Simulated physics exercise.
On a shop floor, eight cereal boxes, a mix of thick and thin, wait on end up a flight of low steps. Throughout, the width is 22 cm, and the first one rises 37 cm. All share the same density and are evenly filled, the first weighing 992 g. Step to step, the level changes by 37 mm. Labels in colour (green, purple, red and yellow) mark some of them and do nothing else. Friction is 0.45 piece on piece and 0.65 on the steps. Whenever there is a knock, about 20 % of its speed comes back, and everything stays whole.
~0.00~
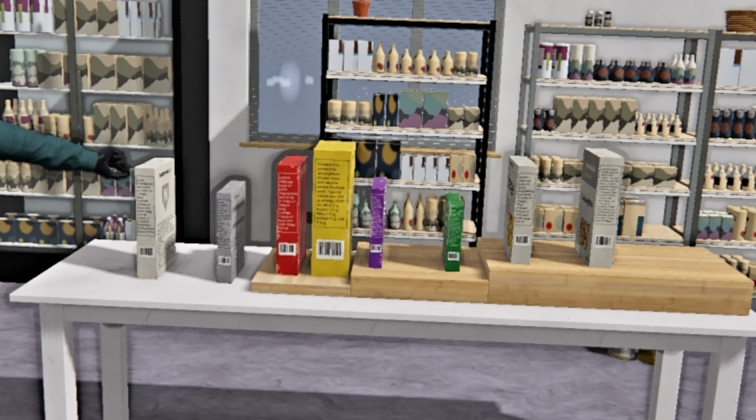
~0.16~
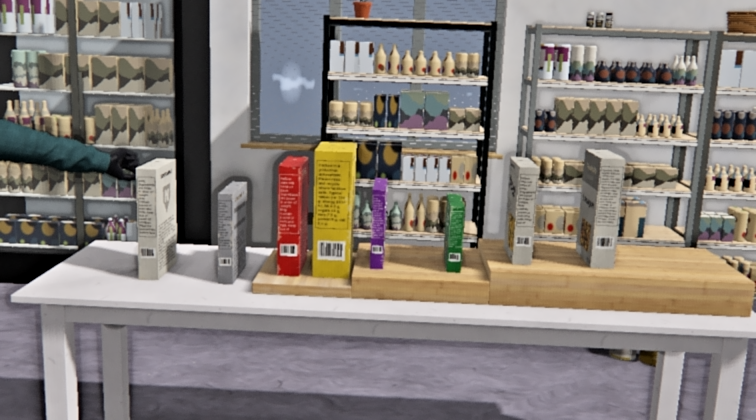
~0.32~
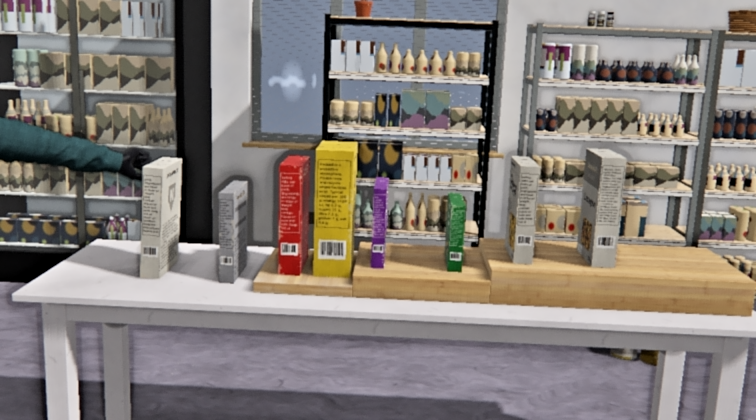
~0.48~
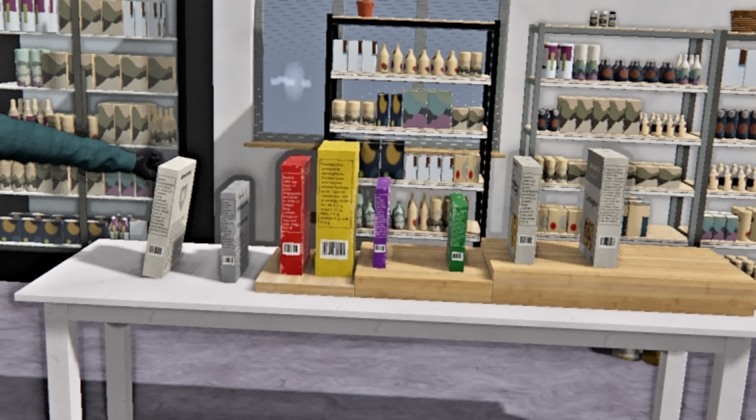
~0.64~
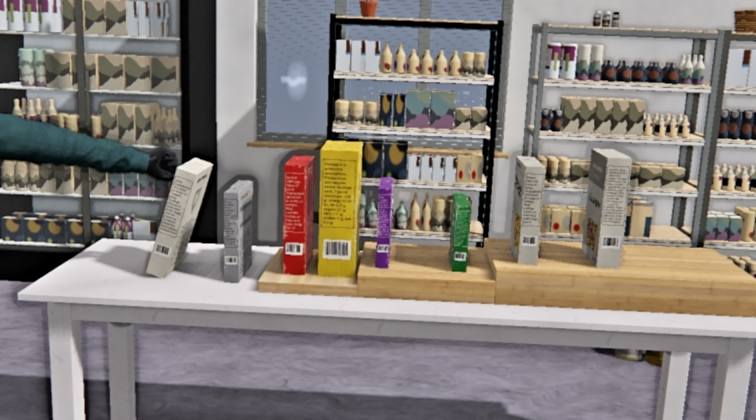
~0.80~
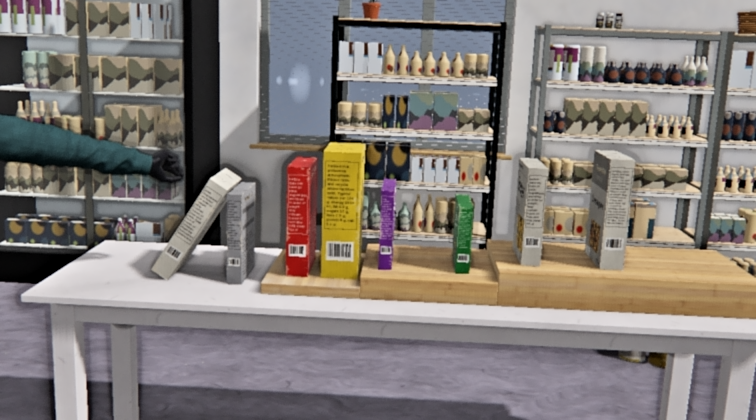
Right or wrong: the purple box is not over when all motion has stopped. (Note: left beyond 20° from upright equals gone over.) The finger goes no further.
Right.
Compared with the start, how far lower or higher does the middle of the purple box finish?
Net change: Some 0 cm lower.
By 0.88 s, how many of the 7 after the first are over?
That makes 0 by then, as I count it.
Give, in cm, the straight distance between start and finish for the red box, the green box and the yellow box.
Red 0 cm, green 0 cm, yellow 0 cm.
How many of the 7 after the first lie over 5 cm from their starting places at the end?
1.
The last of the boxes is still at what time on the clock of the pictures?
Around 1.5 s.
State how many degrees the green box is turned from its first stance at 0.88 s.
Near 0 degrees from where it started.
After 0.88 s, none of the 7 other boxes over, 1 disturbed; purple box unmoved.
After 1.08 s, 1 of the 7 other boxes over; purple box unmoved; red box 6° from how it stood.
In the end (1.5 s), 1 of the 7 other boxes over; purple box unmoved; red box 7° from how it stood; yellow box unmoved. Six left standing. From the last view, middles, purple box near (388, 223), red box near (311, 215).
